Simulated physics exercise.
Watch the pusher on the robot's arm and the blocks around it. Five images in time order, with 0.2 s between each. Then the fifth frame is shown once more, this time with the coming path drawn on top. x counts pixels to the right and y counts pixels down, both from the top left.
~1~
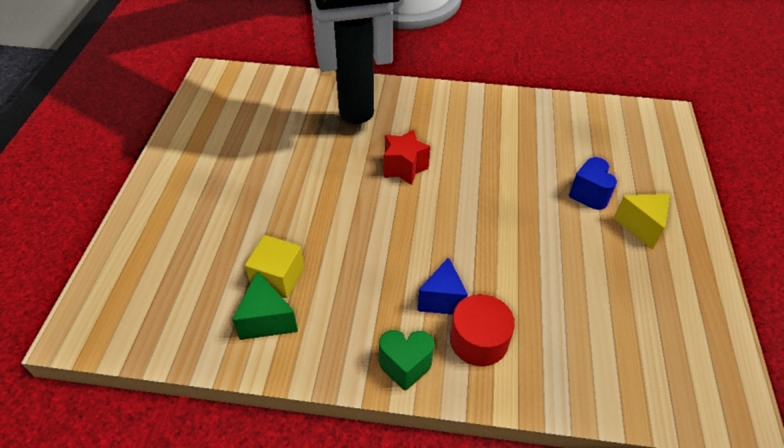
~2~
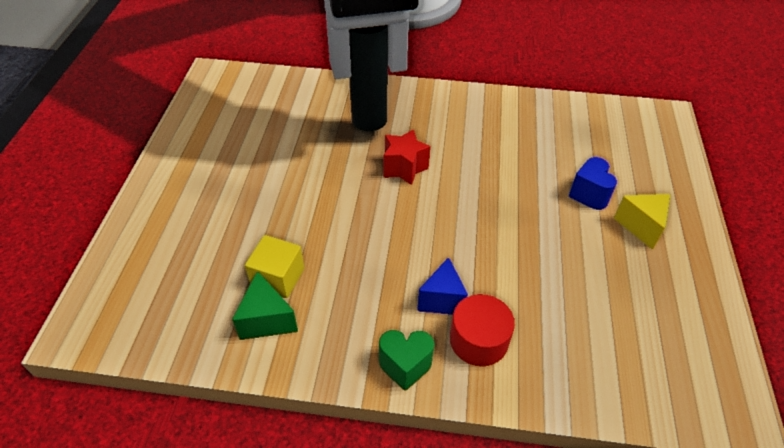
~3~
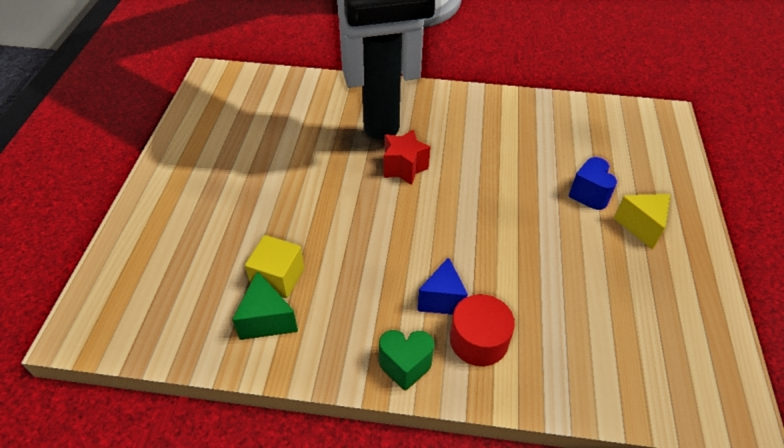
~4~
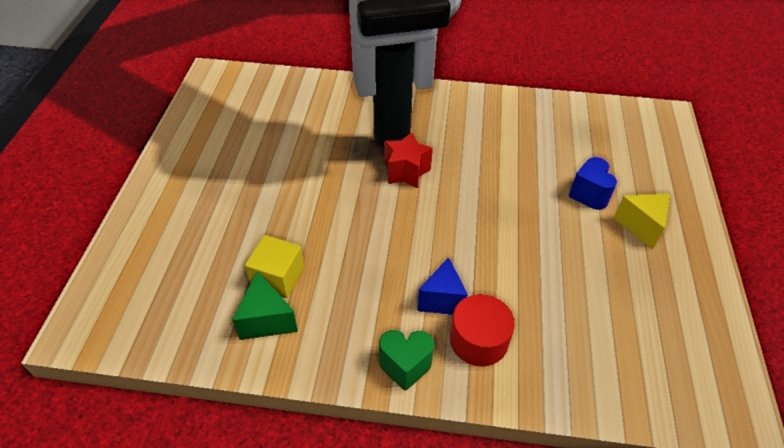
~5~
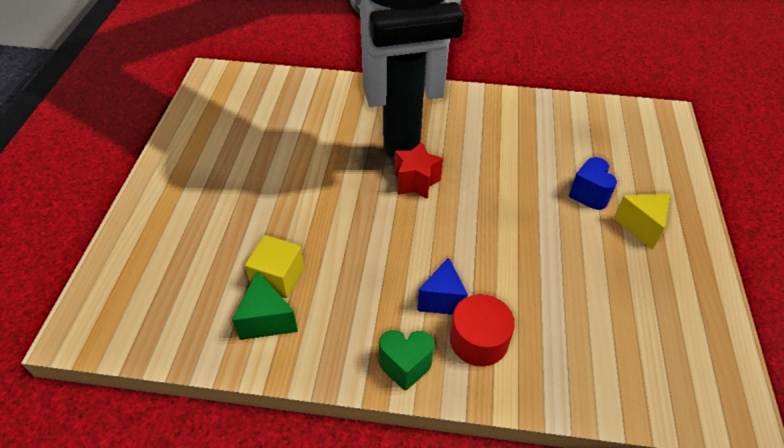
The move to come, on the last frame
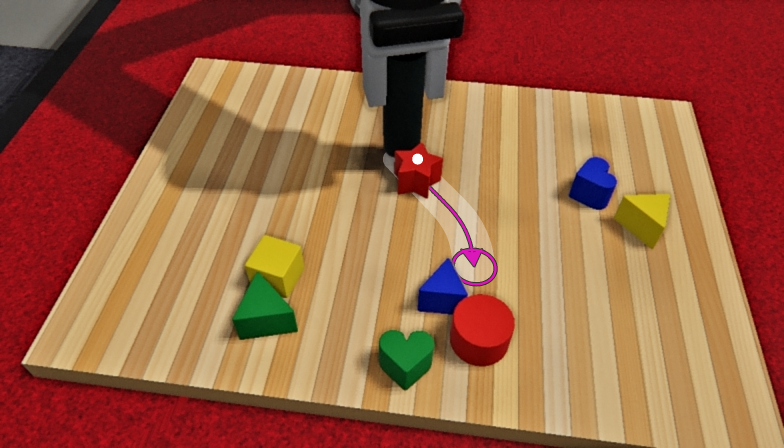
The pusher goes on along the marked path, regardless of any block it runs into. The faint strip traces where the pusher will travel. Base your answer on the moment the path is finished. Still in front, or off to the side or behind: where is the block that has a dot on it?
It is still in front.
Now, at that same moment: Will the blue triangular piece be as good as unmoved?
Yes, it checks out.
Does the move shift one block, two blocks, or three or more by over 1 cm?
I expect just one block to be moved by more than 1 cm.
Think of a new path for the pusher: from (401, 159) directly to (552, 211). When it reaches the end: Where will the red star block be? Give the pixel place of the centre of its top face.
It should be at (449, 181) by then.
The line goes from (401, 159) by way of (431, 189) and (461, 223) to (474, 267); the dot is on the red star block.
On the path given first. One third of the way, pusher (433, 177); red star block (451, 193).
Two thirds of the way, pusher (464, 212); red star block (484, 230).
At the end, pusher (477, 255); red star block (502, 275); blue triangular piece unmoved.
